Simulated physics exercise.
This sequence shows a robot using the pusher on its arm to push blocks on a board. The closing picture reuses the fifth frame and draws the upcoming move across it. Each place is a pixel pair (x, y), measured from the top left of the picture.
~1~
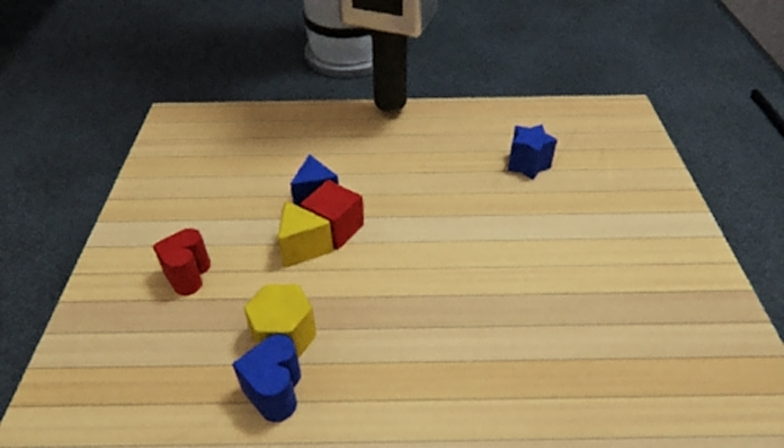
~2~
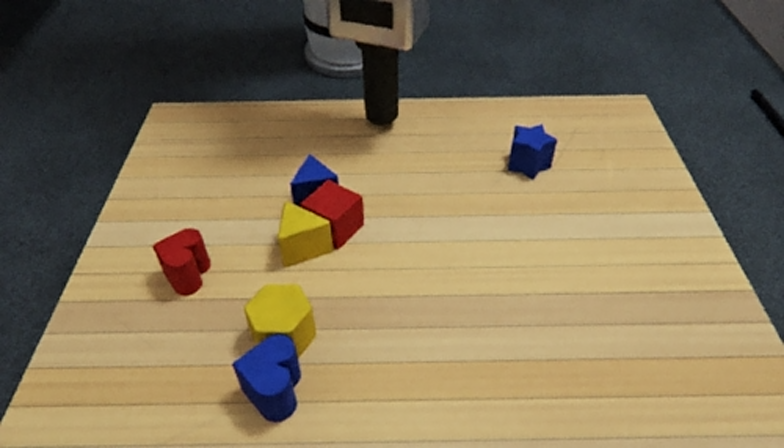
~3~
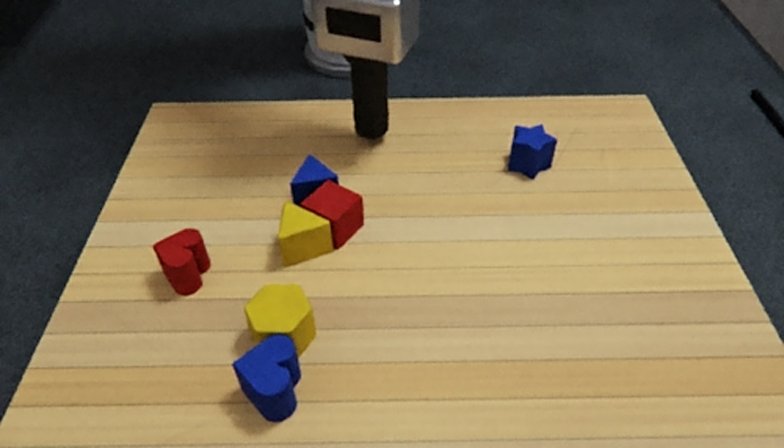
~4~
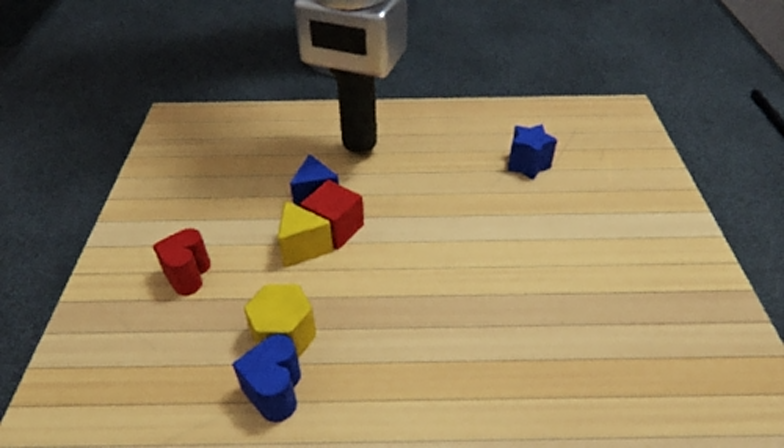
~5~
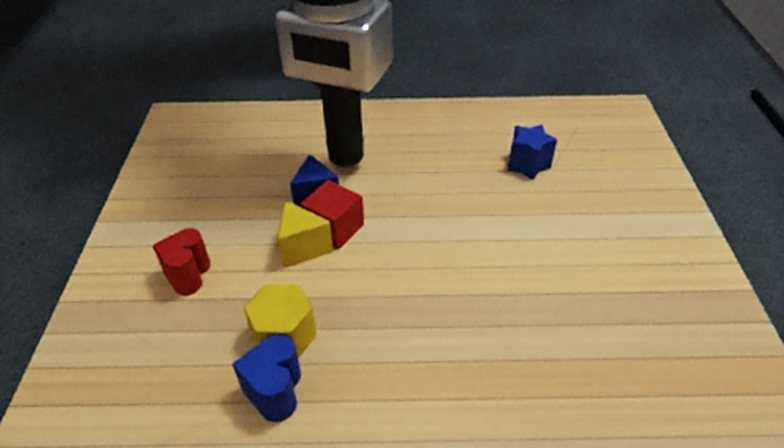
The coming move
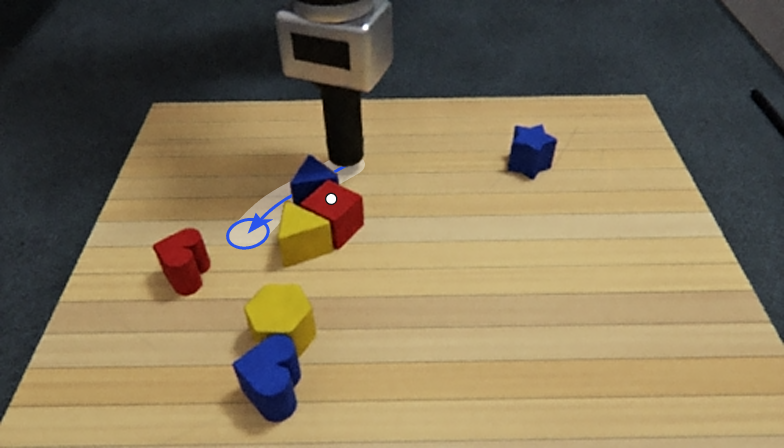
On a wooden board, a robot arm moves its black pusher toward the still blocks.
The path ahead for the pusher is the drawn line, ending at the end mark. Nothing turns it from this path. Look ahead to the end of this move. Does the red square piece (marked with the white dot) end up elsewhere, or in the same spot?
The answer is that it remains undisturbed.
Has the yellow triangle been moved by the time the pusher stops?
Short answer: Yes.
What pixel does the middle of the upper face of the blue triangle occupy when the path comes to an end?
The spot you're after is about (281, 205) in the image.
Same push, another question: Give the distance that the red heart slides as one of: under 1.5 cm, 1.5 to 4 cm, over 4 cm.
Result: Under 1.5 cm.
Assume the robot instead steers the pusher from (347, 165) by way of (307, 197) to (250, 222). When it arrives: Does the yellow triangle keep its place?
No, that is not what happens.
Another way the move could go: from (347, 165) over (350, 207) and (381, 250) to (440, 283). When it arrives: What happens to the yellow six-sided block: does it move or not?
That block remains where it is.
The drawn path runs from (347, 165) by way of (313, 184) and (277, 205) to (248, 233); the dot is on the red square piece.
On the path given first. One third of the way, pusher at (311, 175); blue triangle at (306, 178), turned 35° anticlockwise.
Two thirds of the way, pusher at (275, 196); yellow triangle at (295, 225), turned 15° anticlockwise; blue triangle at (284, 197), turned 85° anticlockwise.
At the end, pusher at (246, 225); red heart not moved; yellow triangle at (295, 229), turned 30° anticlockwise; blue triangle at (281, 205), turned 110° anticlockwise; red square piece not moved.
